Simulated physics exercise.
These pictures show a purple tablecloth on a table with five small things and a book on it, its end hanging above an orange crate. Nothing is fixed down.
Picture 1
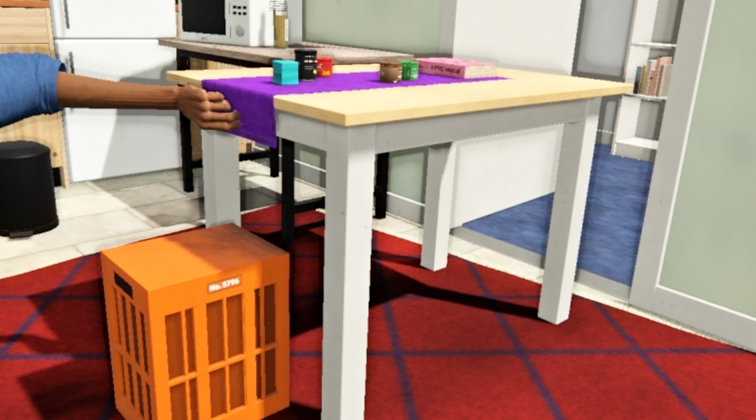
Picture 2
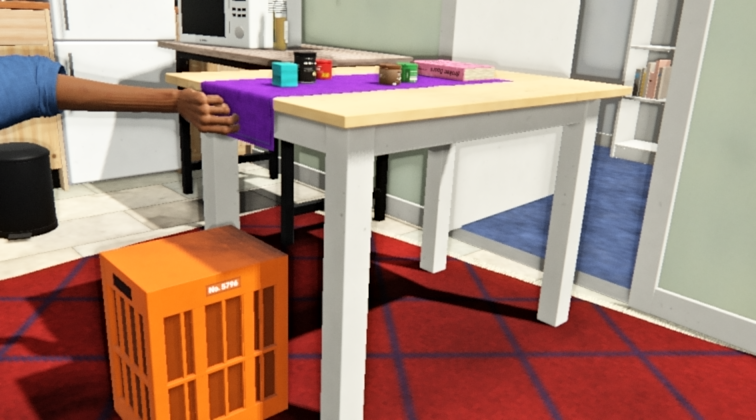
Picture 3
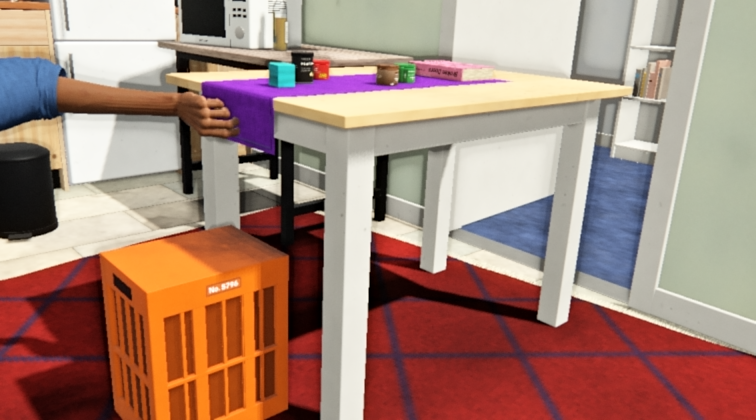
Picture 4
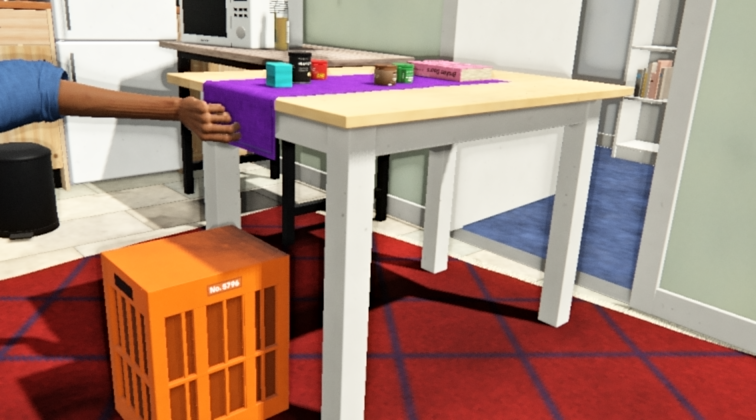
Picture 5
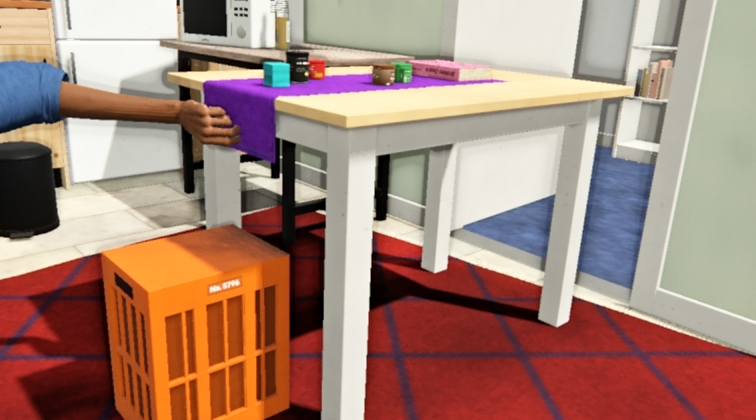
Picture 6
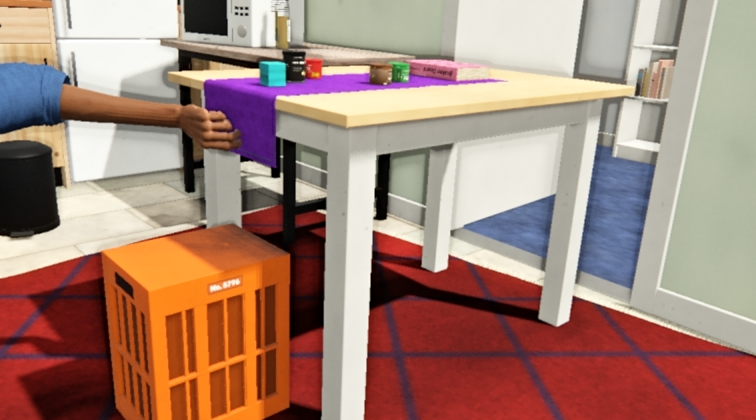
In a room with a red rug, a hand slowly drawing a purple cloth and small containers leftward across a table.
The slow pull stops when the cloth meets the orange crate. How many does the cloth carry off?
The answer is two.
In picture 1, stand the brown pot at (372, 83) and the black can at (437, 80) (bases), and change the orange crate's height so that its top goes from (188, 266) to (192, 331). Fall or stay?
The brown pot comes down; the black can remains up.
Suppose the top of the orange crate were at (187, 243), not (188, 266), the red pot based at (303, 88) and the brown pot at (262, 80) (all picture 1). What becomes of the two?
The red pot goes over; the brown pot drops off.
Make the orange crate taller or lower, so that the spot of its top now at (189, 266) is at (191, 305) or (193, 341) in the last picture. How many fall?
Over the edge go 3 and 4.
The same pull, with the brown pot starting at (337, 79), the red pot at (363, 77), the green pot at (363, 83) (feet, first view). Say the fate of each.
The brown pot remains up; the red pot does not fall; the green pot survives.
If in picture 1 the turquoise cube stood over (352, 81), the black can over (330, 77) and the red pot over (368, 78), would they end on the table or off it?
The turquoise cube survives, the black can holds on, the red pot does not fall.
Soon after, hem near (238, 181); all still up.
After that, hem near (237, 214); turquoise cube gone.
And then, hem on the crate; turquoise cube and black can gone.
In the end, hem on the crate; turquoise cube and black can gone. Over the edge go two.
